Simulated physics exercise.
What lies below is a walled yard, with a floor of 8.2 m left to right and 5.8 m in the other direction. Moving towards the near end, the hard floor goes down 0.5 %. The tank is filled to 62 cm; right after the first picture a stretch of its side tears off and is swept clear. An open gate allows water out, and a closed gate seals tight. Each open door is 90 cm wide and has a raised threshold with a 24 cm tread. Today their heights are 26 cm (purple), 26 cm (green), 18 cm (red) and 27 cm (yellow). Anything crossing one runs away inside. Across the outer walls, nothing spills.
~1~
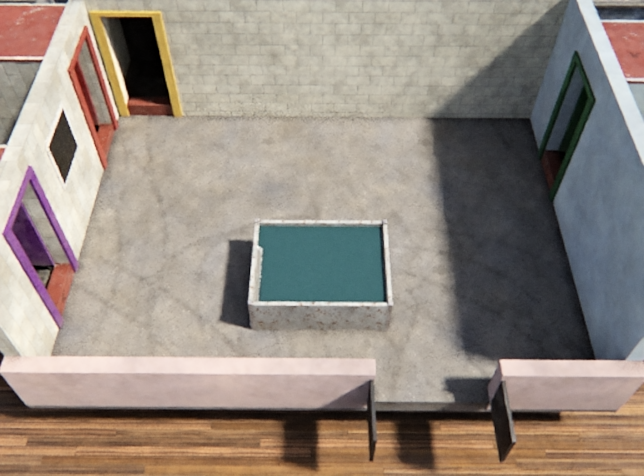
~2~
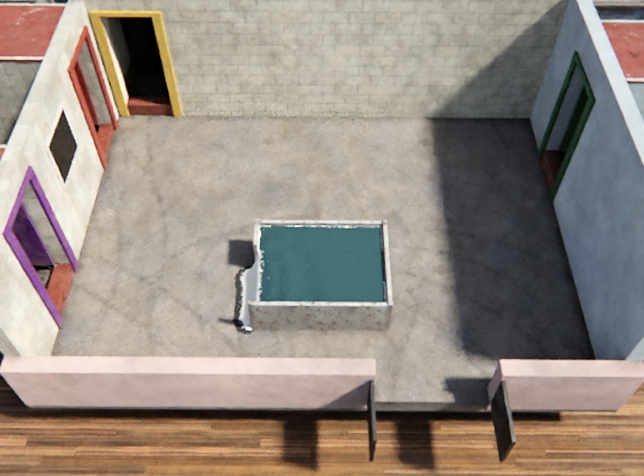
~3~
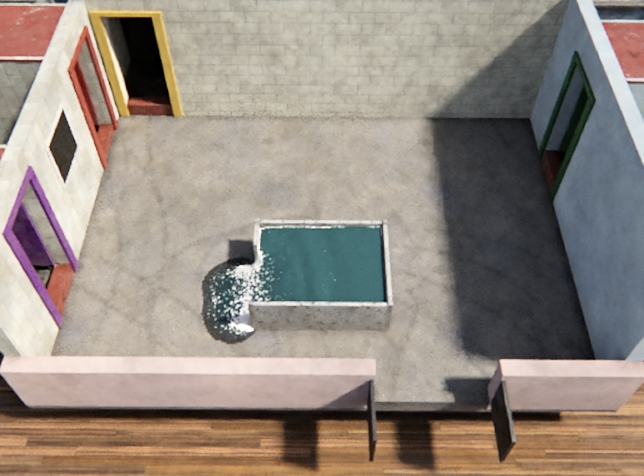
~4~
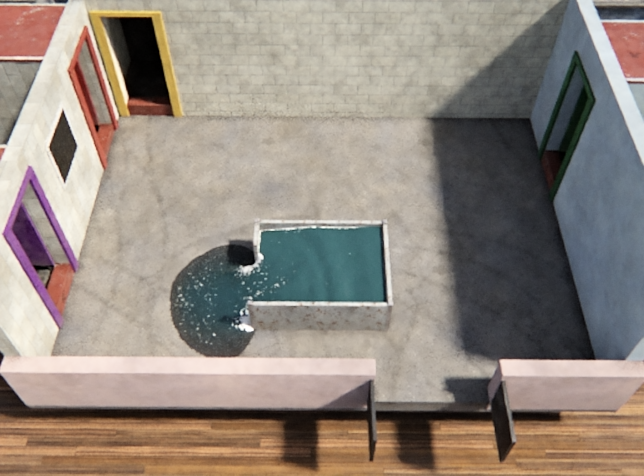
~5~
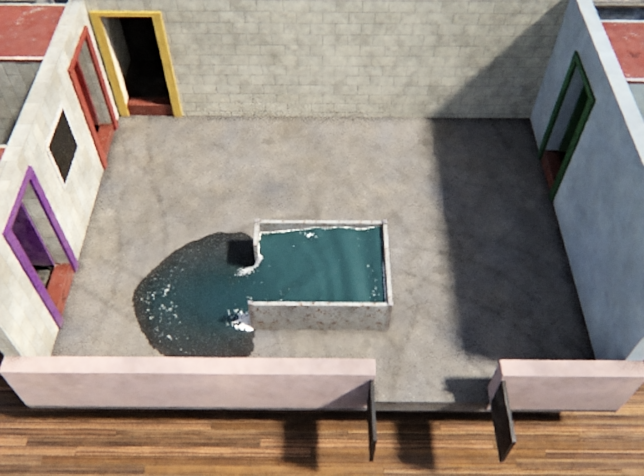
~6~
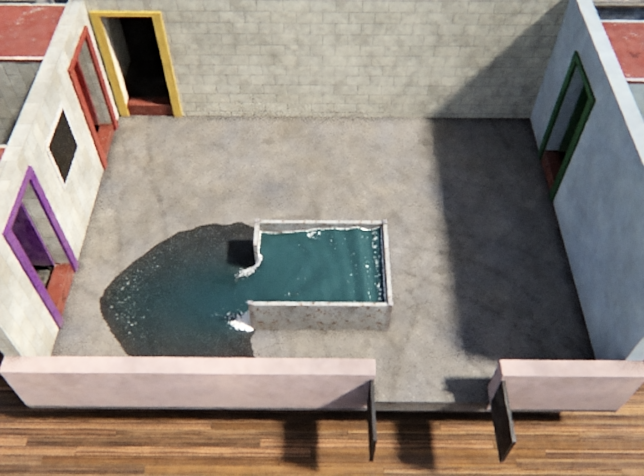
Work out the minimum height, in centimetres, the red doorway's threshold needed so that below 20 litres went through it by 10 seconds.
The minimum is roughly 7.5 cm.
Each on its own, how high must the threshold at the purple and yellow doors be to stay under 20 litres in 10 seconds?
About 21 cm at purple and 11.5 cm at yellow.
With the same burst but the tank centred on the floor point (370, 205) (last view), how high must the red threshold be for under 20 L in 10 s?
At least some 11.0 centimetres tall.
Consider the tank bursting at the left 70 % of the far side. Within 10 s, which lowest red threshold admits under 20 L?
Roughly 16 cm.
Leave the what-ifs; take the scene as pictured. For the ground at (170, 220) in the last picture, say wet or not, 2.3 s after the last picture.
At that moment it's submerged.
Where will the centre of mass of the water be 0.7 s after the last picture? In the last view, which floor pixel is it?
I'd put it close to (254, 296).
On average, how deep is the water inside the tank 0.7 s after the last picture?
39 cm, roughly.
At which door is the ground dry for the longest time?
Coming last is the green one.
Then, 0.7 s after the last picture water covers 20 % of the floor, deepest (34 cm) near (44, 383); it has not reached the red door.
Then, 2.3 s after the last picture water covers 25 % of the floor, deepest (25 cm) near (53, 350); 6 cm at the red door, 0 litres in over its 18 cm threshold.
Then, 9.3 s after the last picture water covers 85 % of the floor, deepest (8 cm) near (96, 198); 7 cm at the red door, 0 litres in over its 18 cm threshold.
At the red door as built, the water peaked near 12 cm, 5.9 s after the last picture.
With a threshold of 6.5 cm, 31 litres would have come in within the 10 s; with 9 cm, 12 litres. So under 20 litres takes about 7.5 cm.
